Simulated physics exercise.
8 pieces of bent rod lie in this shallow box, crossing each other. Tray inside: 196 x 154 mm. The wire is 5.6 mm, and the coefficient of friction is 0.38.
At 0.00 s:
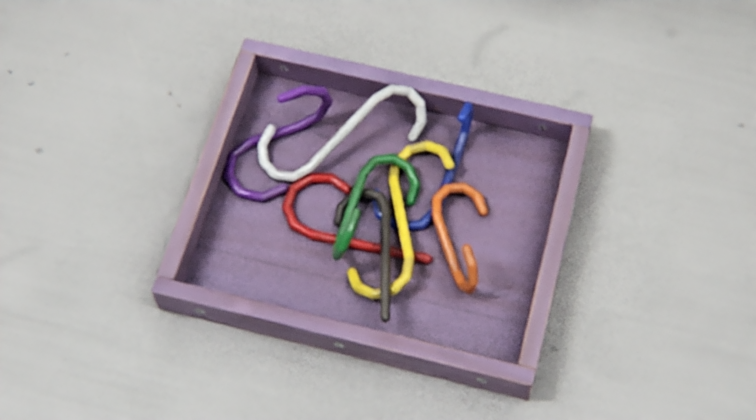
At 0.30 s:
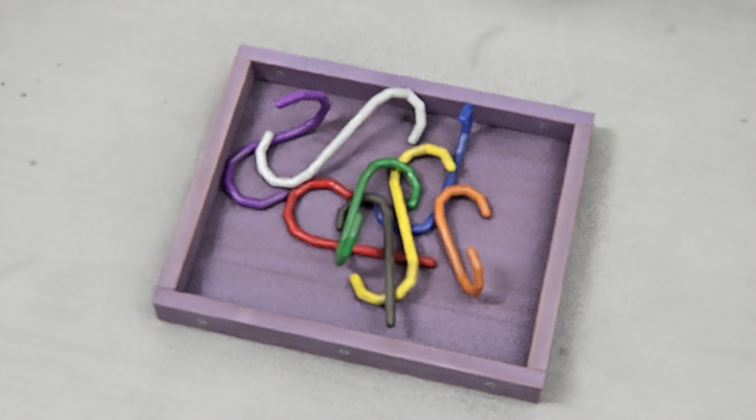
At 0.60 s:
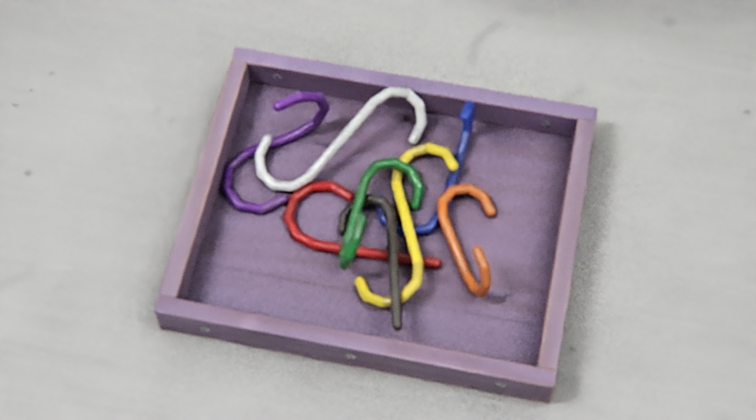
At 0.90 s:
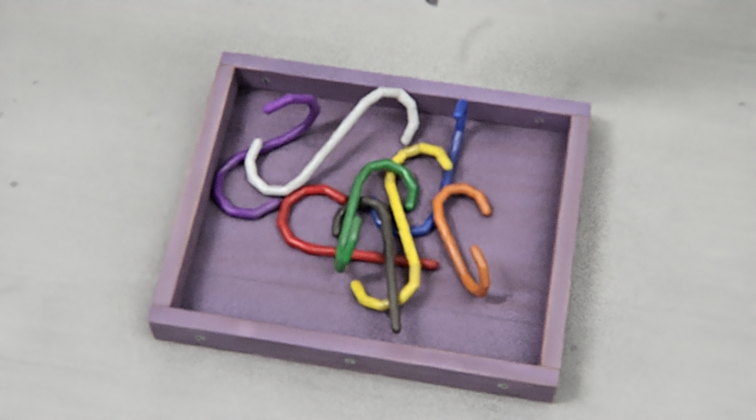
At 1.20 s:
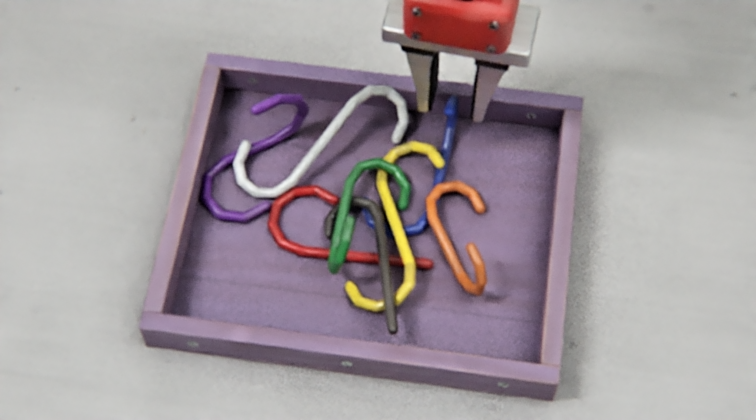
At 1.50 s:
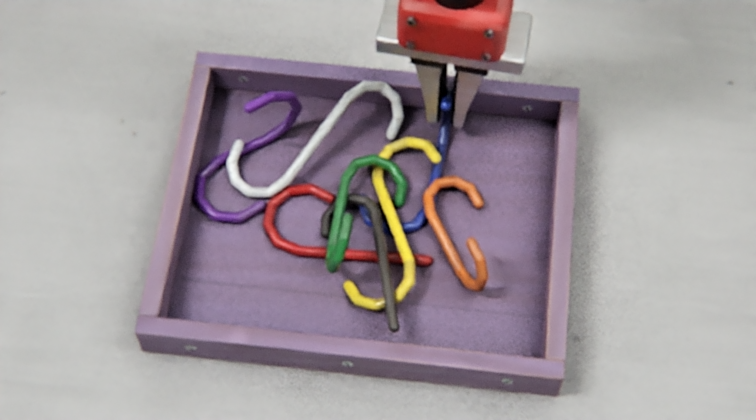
Red-and-silver gripper coming down from above and closing on the blue hook's upper end among tangled colourful hooks in a purple tray.
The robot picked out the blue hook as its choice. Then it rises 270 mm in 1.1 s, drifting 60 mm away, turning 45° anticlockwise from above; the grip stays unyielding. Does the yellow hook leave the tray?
Looks like it gets dragged out.
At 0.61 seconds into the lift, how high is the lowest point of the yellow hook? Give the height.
70 mm.
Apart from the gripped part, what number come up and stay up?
2.
After 1.83 s, lowest point more than 20 mm over the tray floor, blue hook 58 mm.
After 2.11 s, lowest point more than 20 mm over the tray floor, blue hook 159 mm, yellow hook 71 mm.
After 2.60 s, lowest point more than 20 mm over the tray floor, blue hook 273 mm, yellow hook 178 mm, green hook 109 mm.
End, hanging blue hook 273 mm, yellow hook 177 mm, green hook 108 mm; the other 5 are down.
